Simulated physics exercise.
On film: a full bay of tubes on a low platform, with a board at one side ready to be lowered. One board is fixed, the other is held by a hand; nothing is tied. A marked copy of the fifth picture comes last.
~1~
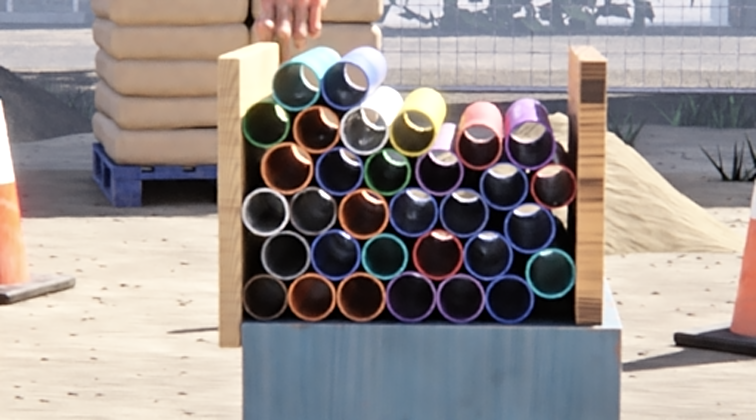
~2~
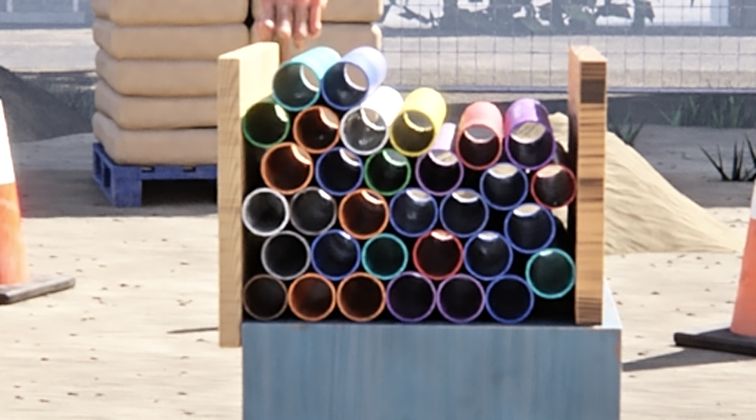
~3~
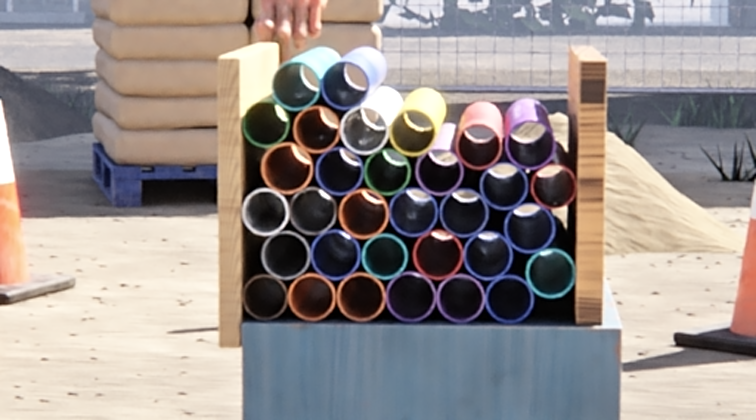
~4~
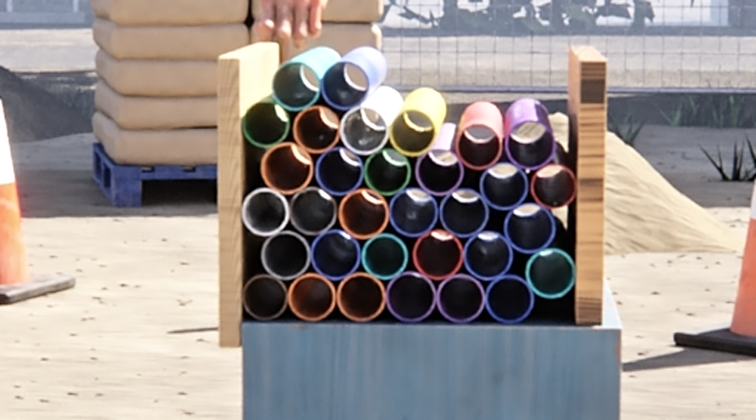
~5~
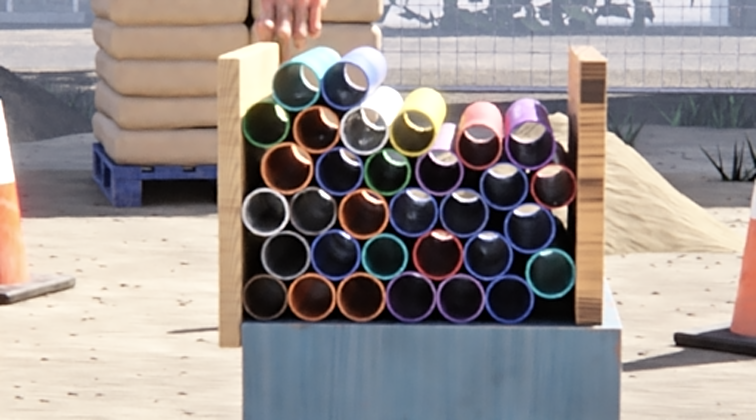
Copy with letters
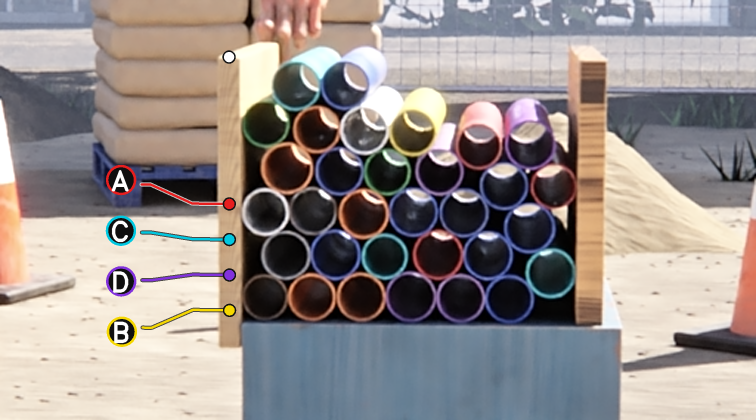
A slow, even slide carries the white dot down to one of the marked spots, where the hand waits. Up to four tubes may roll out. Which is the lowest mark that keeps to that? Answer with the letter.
At most to C.
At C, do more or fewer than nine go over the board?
At C, fewer than nine.
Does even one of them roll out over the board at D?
Yes, at D.
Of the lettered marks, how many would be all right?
Two of them.
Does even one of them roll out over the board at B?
At B: Yes.
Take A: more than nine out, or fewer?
It loses fewer than nine.
On the marked copy, A at (229, 204); B at (230, 310); C at (230, 240); D at (230, 275); the white dot at (229, 57).
Taking C. A third of the way, top of the board (241, 140).
Two thirds of the way, top of the board (242, 234).
When it is over, top of the board (242, 239), two out over the board.
As for the rest, A two out over the board; B more than four out over the board; D more than four out over the board.
